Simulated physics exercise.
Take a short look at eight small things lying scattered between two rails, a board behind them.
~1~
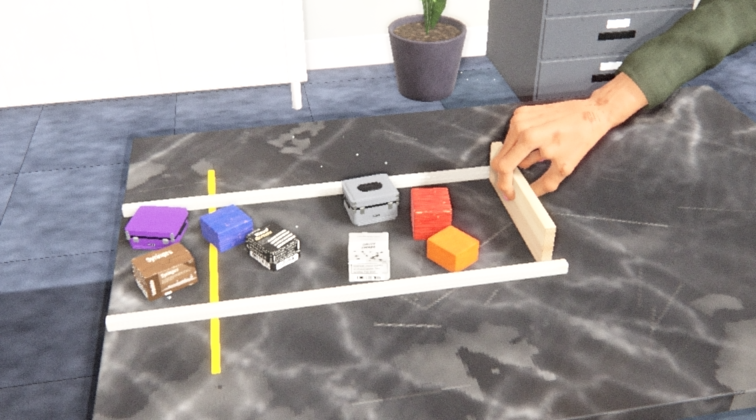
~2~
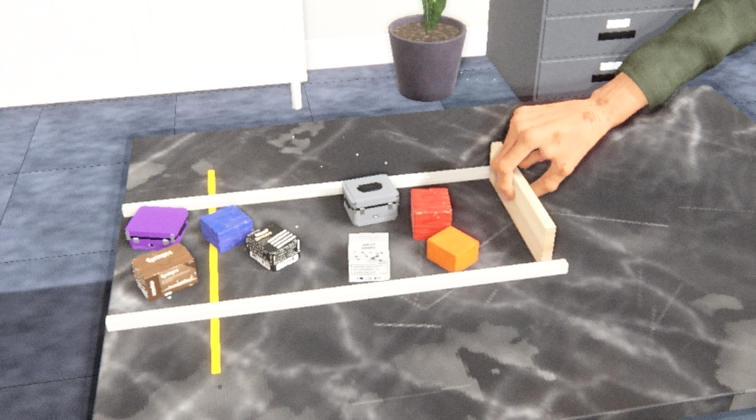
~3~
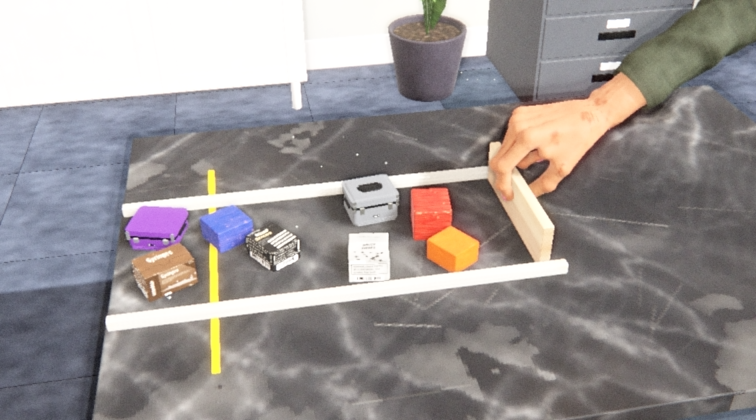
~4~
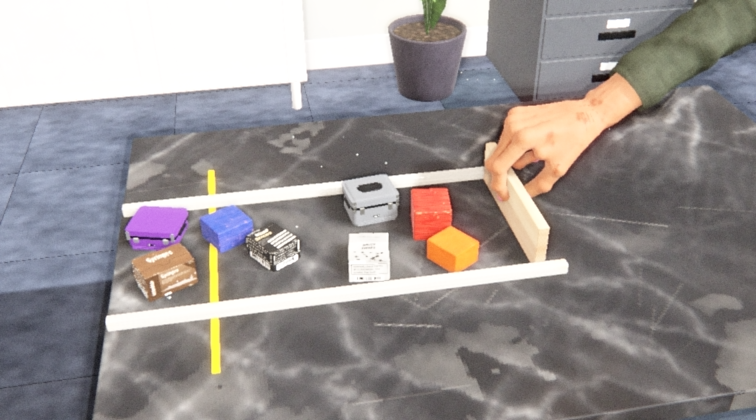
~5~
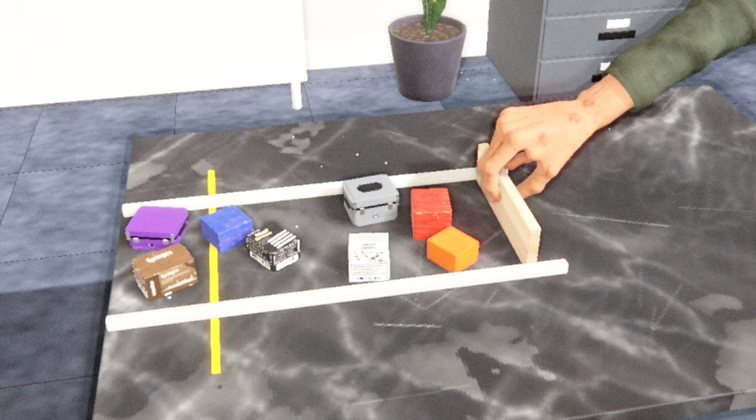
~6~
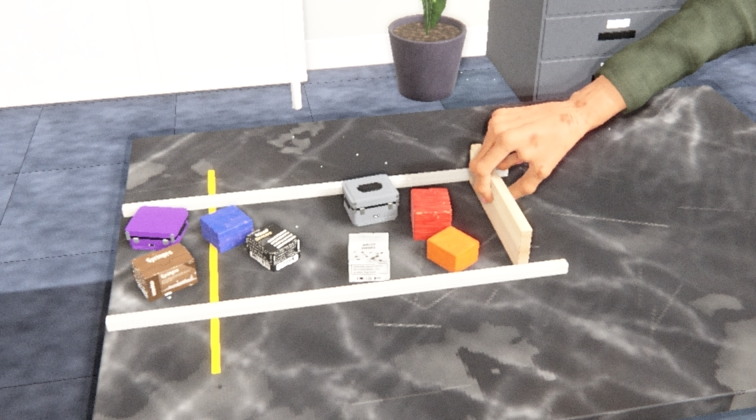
A hand sliding a wooden board slightly left between two white rails, toward small scattered boxes and blocks that stay still.
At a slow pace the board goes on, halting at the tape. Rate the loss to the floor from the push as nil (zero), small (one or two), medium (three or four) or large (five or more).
The loss is small.
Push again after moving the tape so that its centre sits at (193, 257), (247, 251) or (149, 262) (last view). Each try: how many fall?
Try by try, 2, 0 and 5.
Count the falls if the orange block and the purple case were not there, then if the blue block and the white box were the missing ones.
Try one: 0; try two: 0.
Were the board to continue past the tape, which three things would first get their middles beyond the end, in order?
The purple case, the brown box, the blue block.
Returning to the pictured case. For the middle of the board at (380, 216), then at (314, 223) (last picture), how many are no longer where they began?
By the first moment it's 4, by the second it's 5.
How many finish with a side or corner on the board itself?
I count 3 of them.
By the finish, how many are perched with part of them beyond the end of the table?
So the number is 1.
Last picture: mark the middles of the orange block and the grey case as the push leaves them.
About (195, 276), and about (187, 219).
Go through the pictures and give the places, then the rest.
In the first frame, purple case (159, 229); brown box (165, 271); blue block (227, 228); board (519, 200); tape (213, 255).
In the second frame, brown box (165, 271); board (519, 200).
In the third frame, blue block (227, 228); red block (431, 214).
In the fourth frame, purple case (159, 229); orange block (453, 250).
In the fifth frame, brown box (165, 271); white box (369, 257).
In the sixth frame, purple case (159, 229); brown box (165, 271); blue block (227, 228); board (497, 203); tape (213, 255).
A little later, none off yet; purple case at rest near (159, 229); brown box at rest near (165, 271); blue block at rest near (227, 228).
When it is over, the number that fall off is one or two; down, purple case.
